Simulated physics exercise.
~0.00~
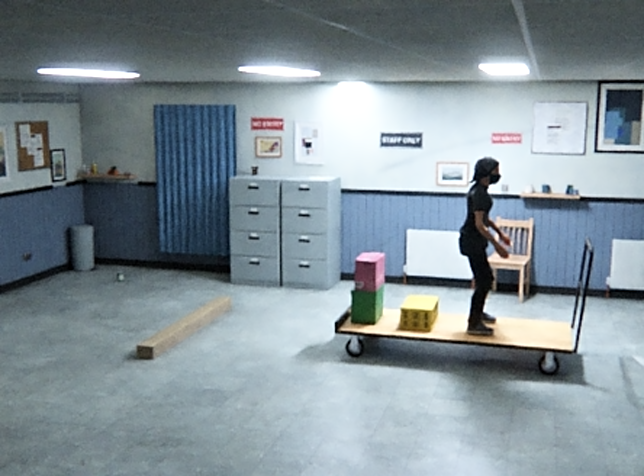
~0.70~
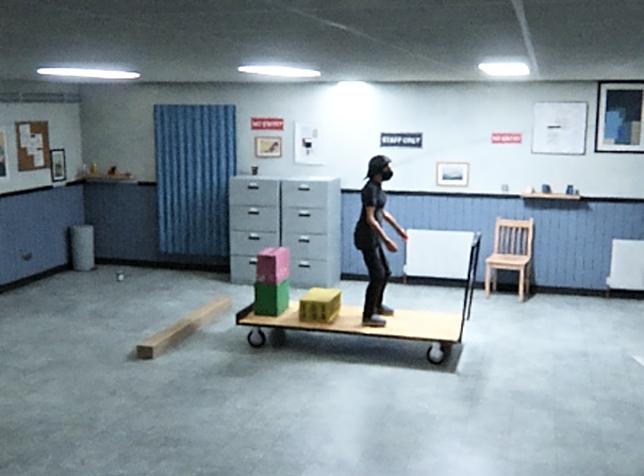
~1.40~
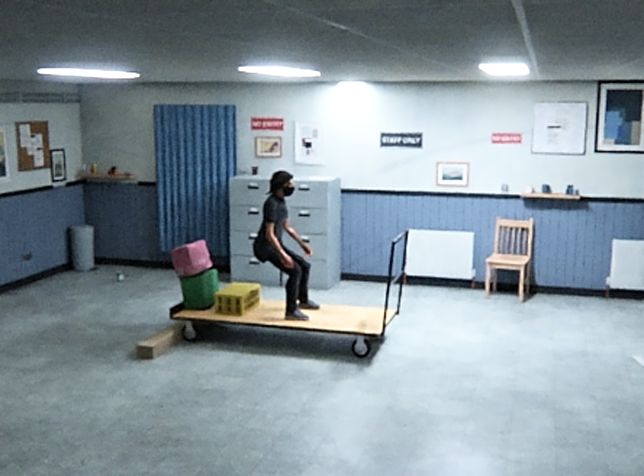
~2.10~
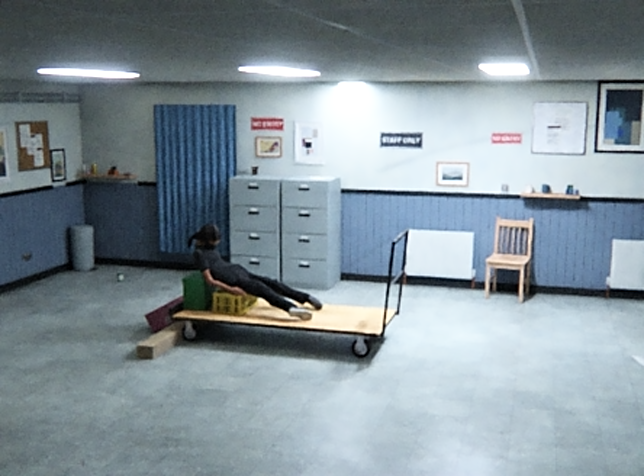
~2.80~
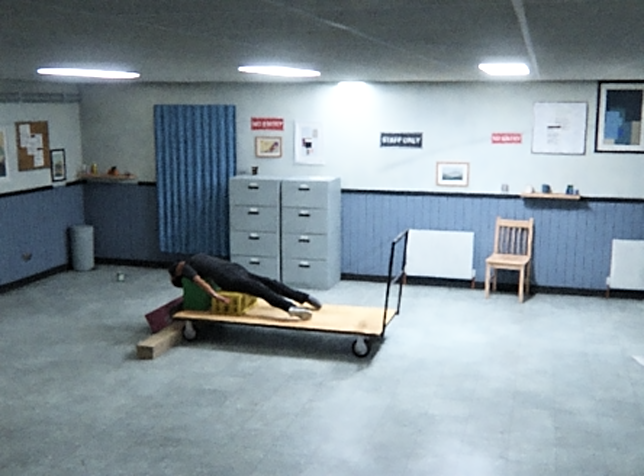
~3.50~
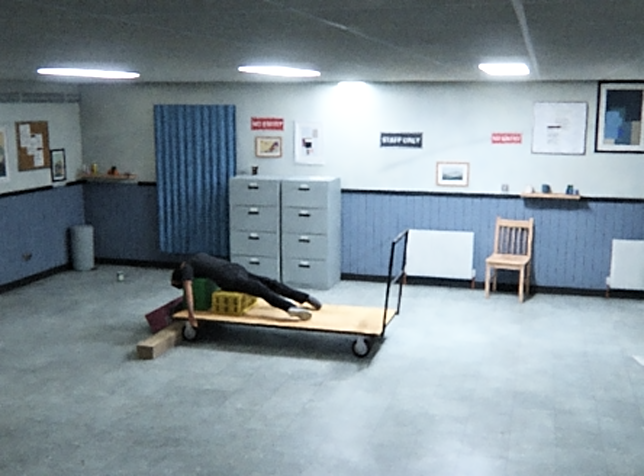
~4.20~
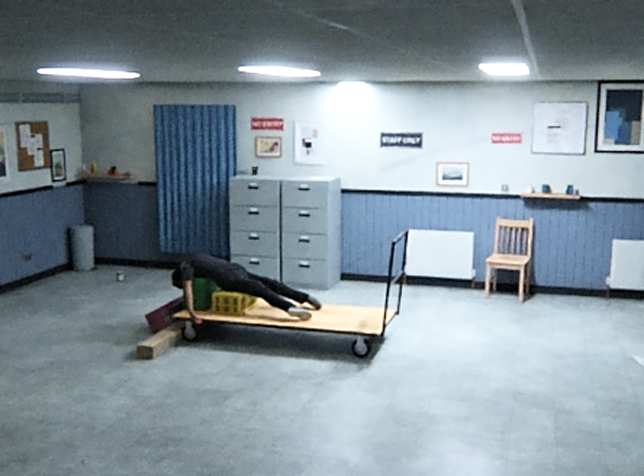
In a room, a trolley rolls left into a beam, toppling its pink box and rider.
